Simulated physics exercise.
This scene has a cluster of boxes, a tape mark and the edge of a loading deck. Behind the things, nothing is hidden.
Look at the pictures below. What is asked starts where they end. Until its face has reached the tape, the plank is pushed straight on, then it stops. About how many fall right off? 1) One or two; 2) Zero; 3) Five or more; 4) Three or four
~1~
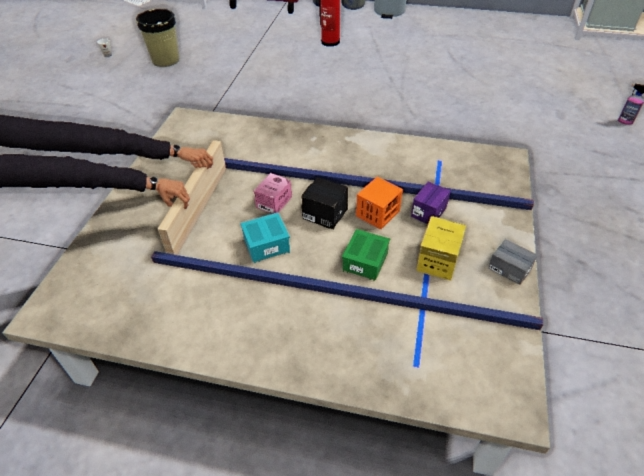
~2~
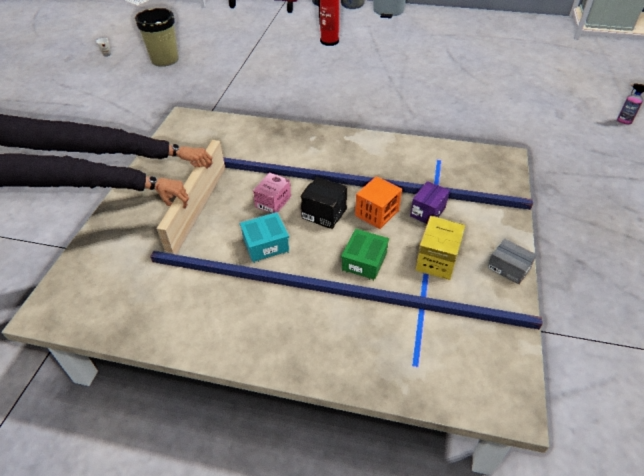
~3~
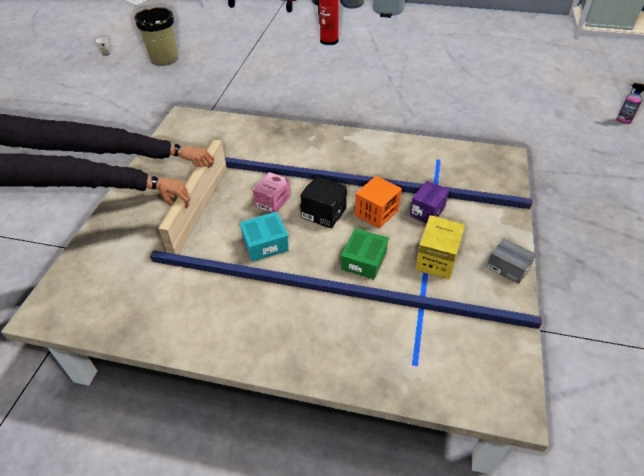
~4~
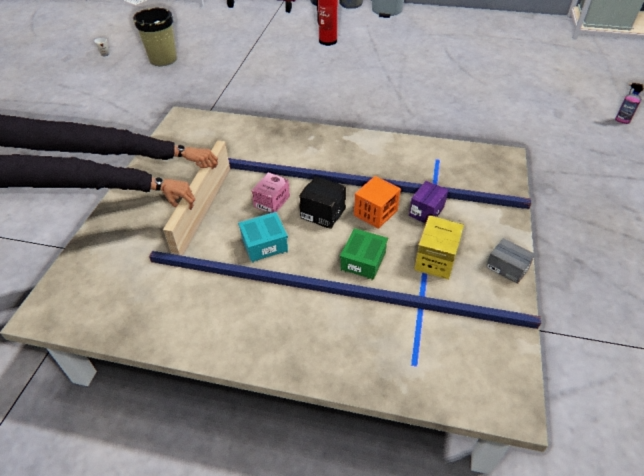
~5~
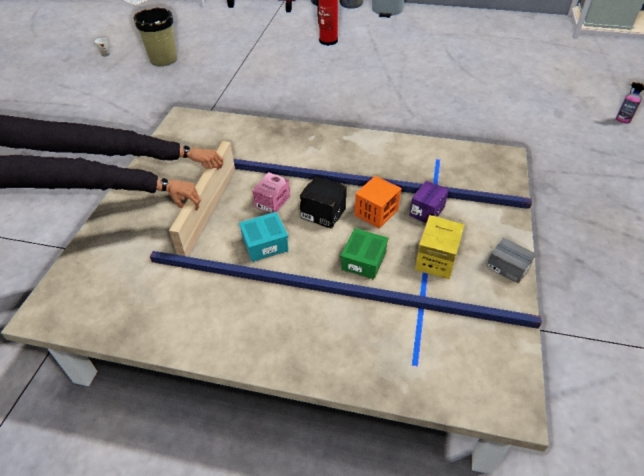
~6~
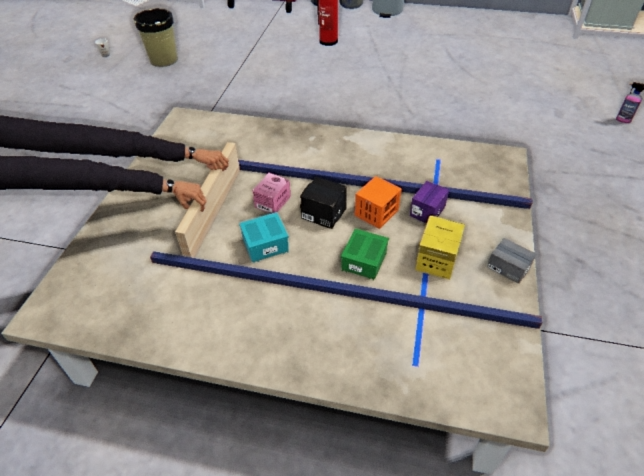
1, one or two.
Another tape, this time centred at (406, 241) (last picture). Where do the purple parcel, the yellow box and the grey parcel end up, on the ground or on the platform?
Per object: Purple parcel stays, yellow box stays, grey parcel goes.
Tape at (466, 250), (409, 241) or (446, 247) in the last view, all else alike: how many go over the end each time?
It would be 4, then 1, then 3.
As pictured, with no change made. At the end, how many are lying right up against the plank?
The count in contact is 2.
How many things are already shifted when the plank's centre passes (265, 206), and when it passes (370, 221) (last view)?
Tally: 2; 7.
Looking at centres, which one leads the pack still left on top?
That would be the yellow box.
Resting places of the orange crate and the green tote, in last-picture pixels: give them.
(514, 218) and (490, 268), approximately.
Early on, none off yet; grey parcel at rest near (511, 260); yellow box at rest near (440, 247); purple parcel at rest near (429, 203).
A while later, none off yet; grey parcel at rest near (511, 260); yellow box at rest near (440, 247); purple parcel travelled a little near (444, 204).
Further along, none off yet; grey parcel travelled a little near (520, 261); yellow box travelled about its own width near (480, 248); purple parcel travelled well along near (497, 208).
Finally, the number that fall off is one or two; lost, purple parcel and grey parcel.
